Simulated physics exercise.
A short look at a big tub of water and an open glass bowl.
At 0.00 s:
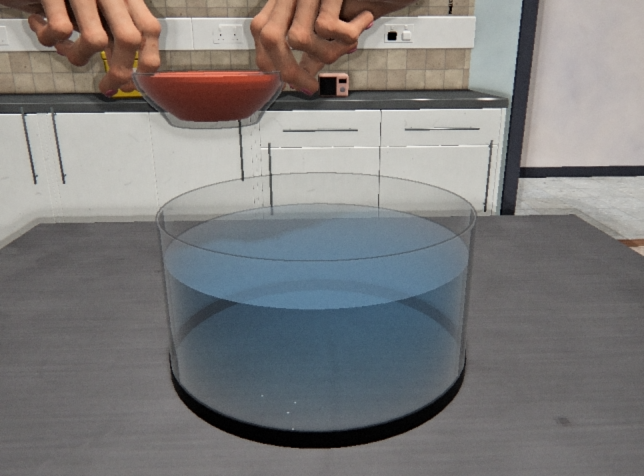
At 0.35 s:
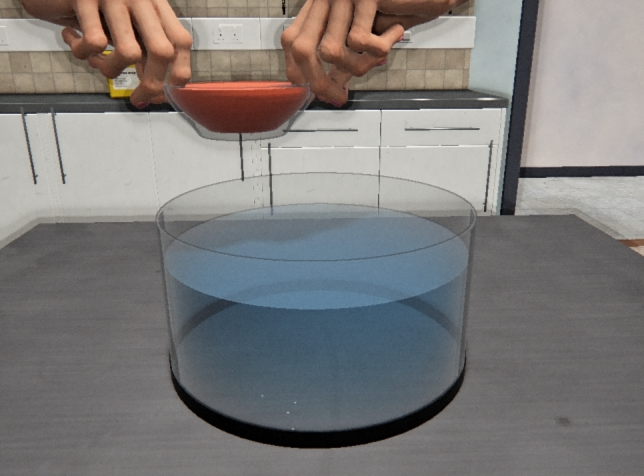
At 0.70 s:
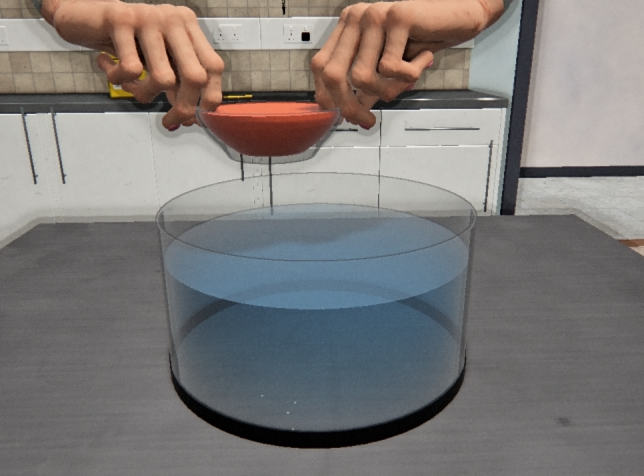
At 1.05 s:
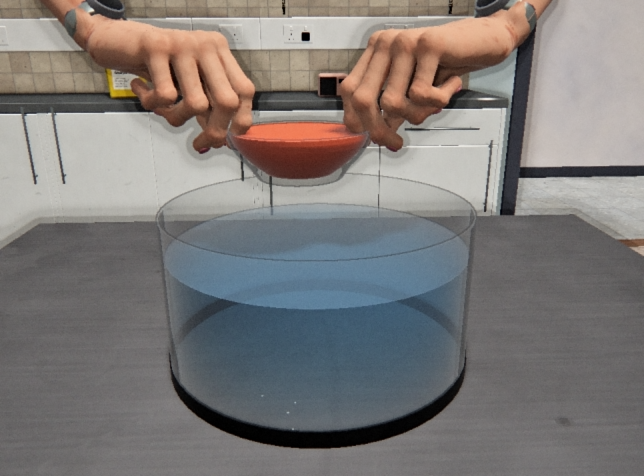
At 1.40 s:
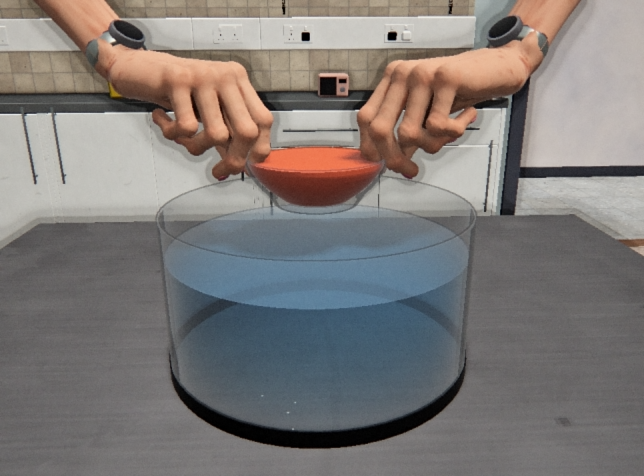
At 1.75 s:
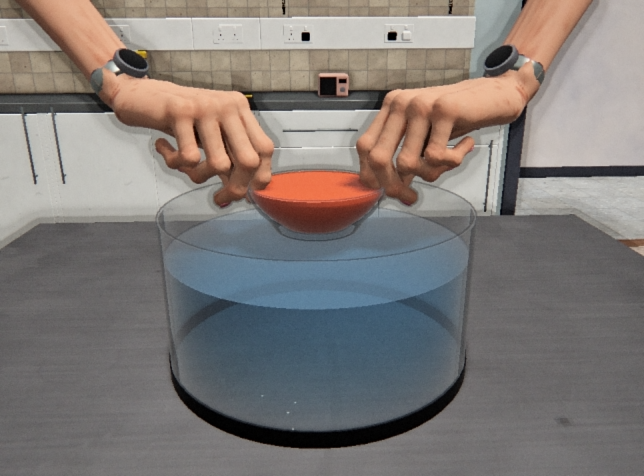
In a kitchen, two hands hold a clear glass bowl nearly full of something red above a big round tub of blue water on a dark table. The hands carry the bowl to the right and downward, then lower it between the tub's sides until it is just over the water's surface.
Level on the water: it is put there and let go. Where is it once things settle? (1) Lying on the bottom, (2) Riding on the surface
(1) Lying on the bottom.
Around 2.2 s, the bowl dips into the water.
Around 2.8 s, water pours in over its rim.
Around 5.0 s, the bowl lies on the bottom.
